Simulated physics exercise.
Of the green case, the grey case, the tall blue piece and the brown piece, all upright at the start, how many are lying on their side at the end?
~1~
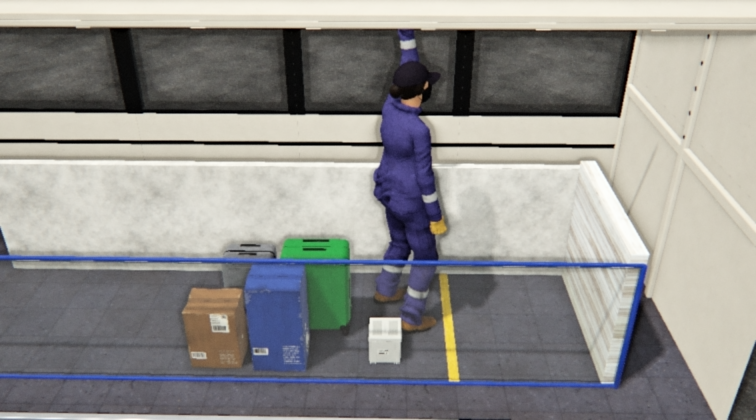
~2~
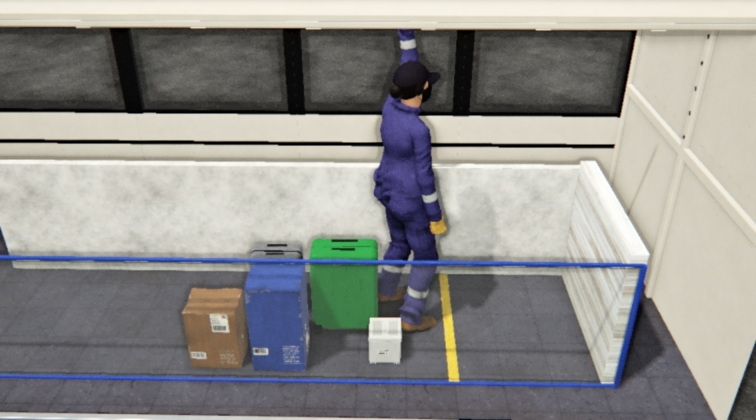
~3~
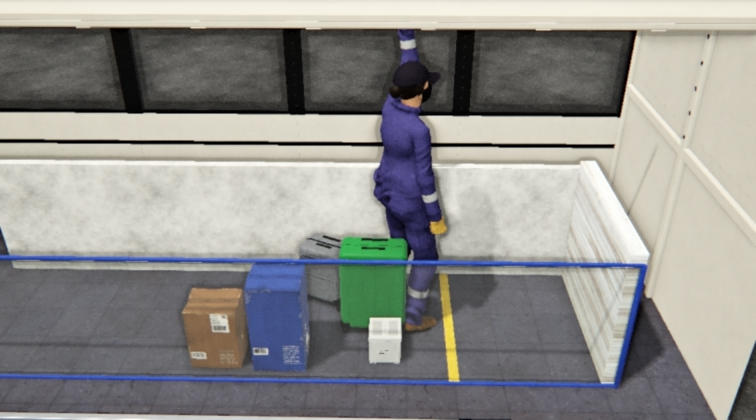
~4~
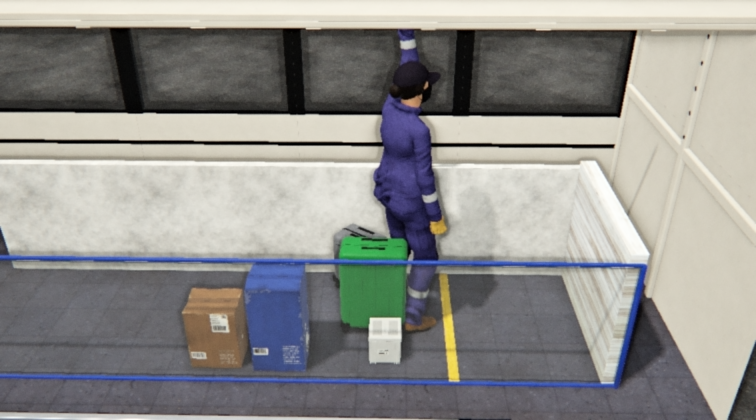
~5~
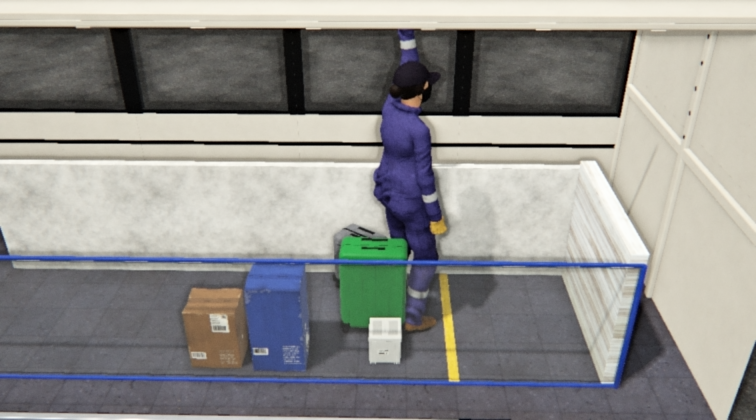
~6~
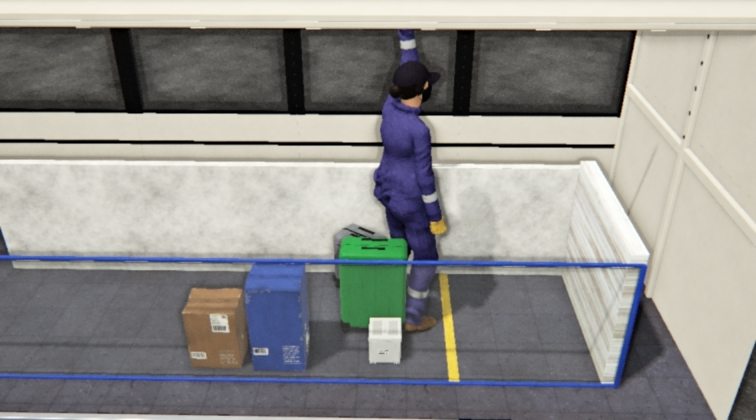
None of them are lying on their side at the end. The green case, the grey case, the tall blue piece and the brown piece all remain upright.
